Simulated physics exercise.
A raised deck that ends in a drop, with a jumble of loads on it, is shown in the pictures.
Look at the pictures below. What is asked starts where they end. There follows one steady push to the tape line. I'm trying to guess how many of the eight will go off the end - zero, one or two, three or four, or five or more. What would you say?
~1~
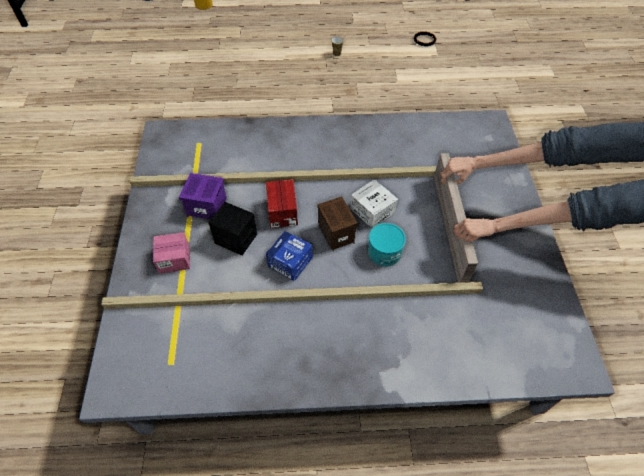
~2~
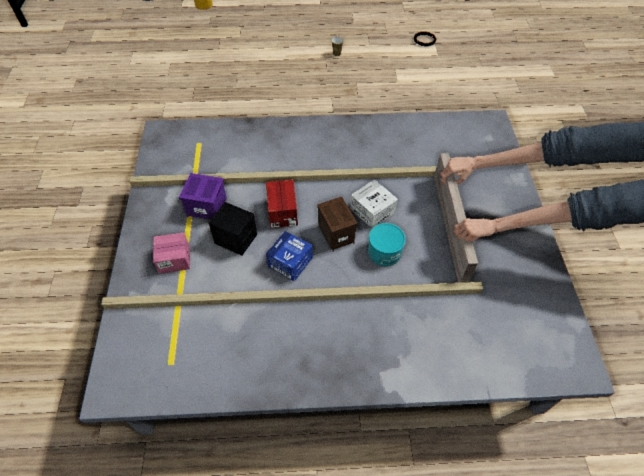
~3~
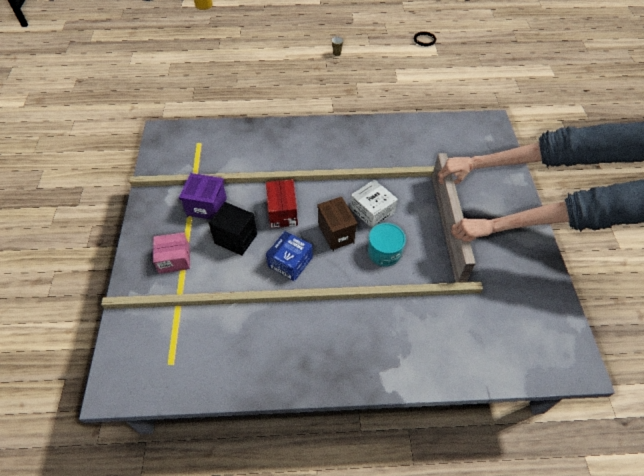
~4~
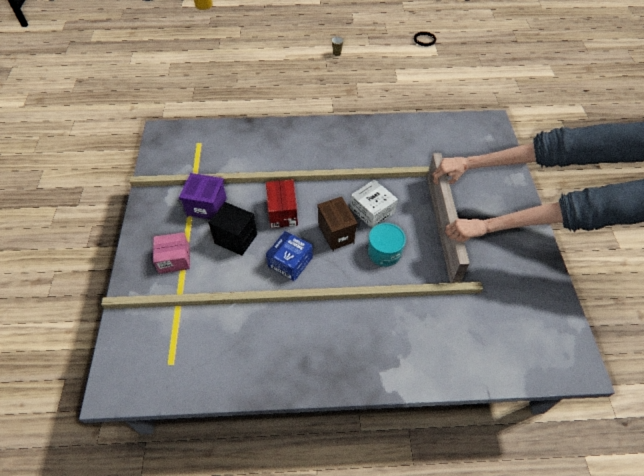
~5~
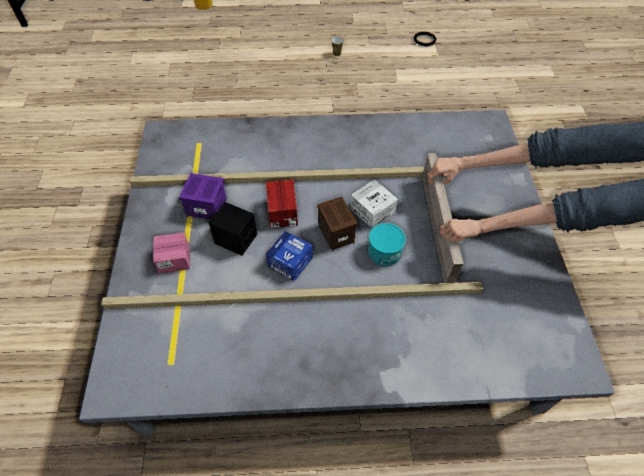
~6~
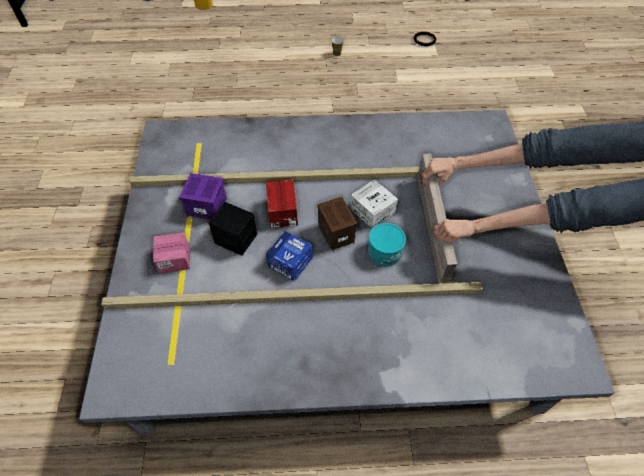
I would say one or two.
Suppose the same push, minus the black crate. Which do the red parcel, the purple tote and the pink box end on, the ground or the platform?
Note: Red parcel stays up top / purple tote falls away / pink box stays up top.
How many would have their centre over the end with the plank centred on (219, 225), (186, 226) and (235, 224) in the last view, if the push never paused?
Counts by place: 0 / 2 / 0.
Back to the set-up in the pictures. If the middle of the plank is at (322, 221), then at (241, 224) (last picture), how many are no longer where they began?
I make it 5 at the first spot and 8 at the other.
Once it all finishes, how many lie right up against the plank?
The figure is 2.
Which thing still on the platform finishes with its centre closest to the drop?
The black crate winds up nearest.
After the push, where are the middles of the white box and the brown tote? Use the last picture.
Taking them in turn, first comes (174, 198), then (152, 224).
Soon after, none off yet; pink box at rest near (172, 253); purple tote at rest near (204, 198); black crate at rest near (234, 229).
At rest, the number that fall off is one or two; fallen, purple tote and pink box.
